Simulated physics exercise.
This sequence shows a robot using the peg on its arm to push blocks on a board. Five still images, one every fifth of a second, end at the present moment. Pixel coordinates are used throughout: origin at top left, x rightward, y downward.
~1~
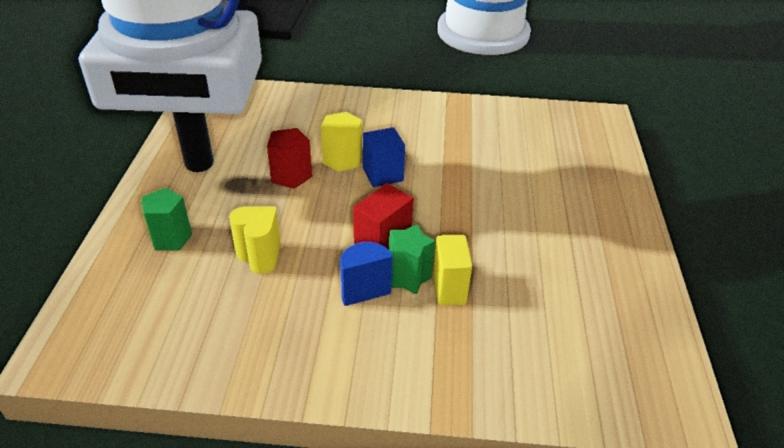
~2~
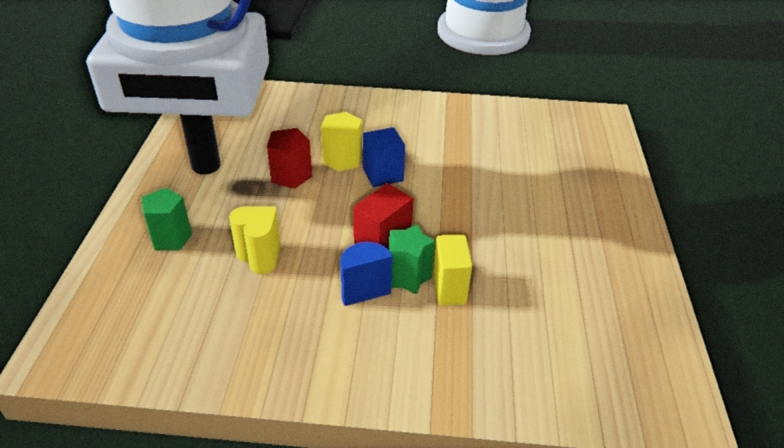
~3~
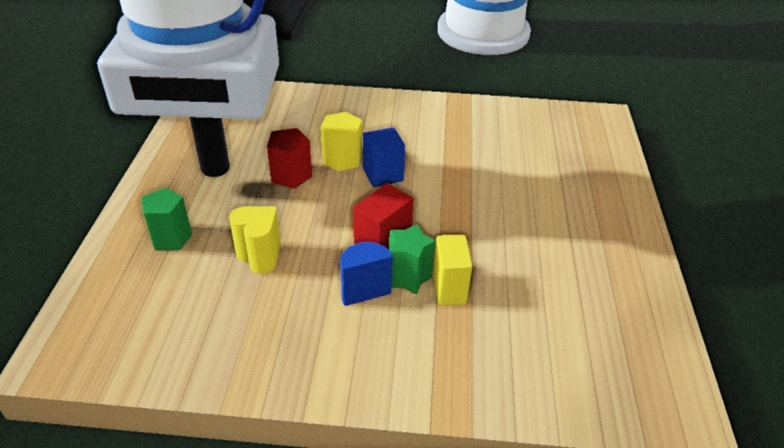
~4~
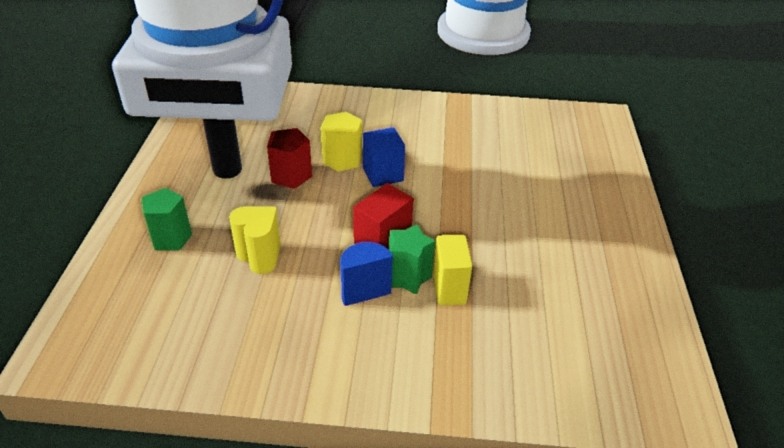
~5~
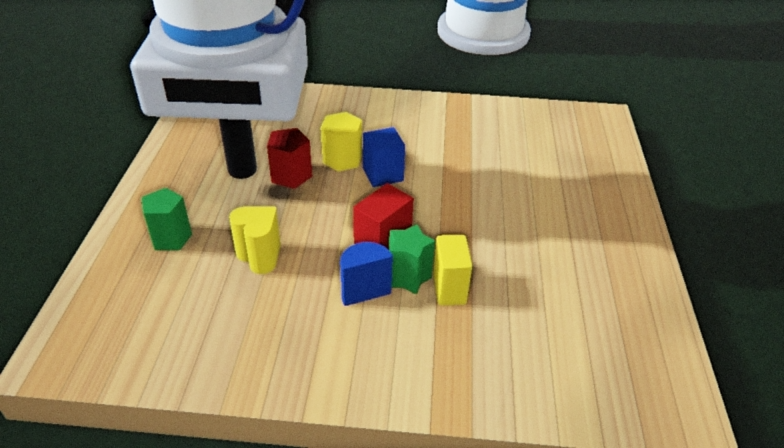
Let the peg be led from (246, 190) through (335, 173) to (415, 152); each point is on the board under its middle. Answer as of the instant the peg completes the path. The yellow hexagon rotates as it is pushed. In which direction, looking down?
From above, the turn goes clockwise.
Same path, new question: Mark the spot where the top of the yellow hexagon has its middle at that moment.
Roughly at (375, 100).
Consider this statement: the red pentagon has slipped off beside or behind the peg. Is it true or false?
My answer: True.
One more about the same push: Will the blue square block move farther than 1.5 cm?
It seems so.
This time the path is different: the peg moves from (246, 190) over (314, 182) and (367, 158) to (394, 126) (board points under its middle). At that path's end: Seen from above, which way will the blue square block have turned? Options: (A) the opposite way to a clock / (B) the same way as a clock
My answer is option B.
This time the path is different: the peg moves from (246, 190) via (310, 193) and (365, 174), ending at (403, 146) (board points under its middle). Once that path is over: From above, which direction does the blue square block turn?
Viewed from above, clockwise.
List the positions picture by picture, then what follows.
Peg's lower end (200, 165); green pentagon (161, 201); red pentagon (287, 139); yellow hexagon (342, 123); blue square block (384, 138), in the first frame.
Peg (207, 168); blocks still, in the second frame.
Peg (216, 170); blocks still, in the third frame.
Peg (228, 172); blocks still, in the fourth frame.
Peg (243, 172); green pentagon (161, 201); red pentagon (287, 139); yellow hexagon (342, 123); blue square block (384, 138), in the fifth frame.
What follows on the original path. One third of the way, peg (305, 161); red pentagon (326, 126), turned 35° anticlockwise; yellow hexagon (361, 114), turned 20° clockwise.
Two thirds of the way, peg (363, 149); red pentagon (346, 115), turned 115° anticlockwise; yellow hexagon (375, 100), turned 70° clockwise; blue square block (393, 138), turned 20° clockwise.
At the end, peg (416, 135); green pentagon still; red pentagon (346, 115), turned 115° anticlockwise; yellow hexagon (375, 100), turned 70° clockwise; blue square block (413, 137), turned 85° clockwise.
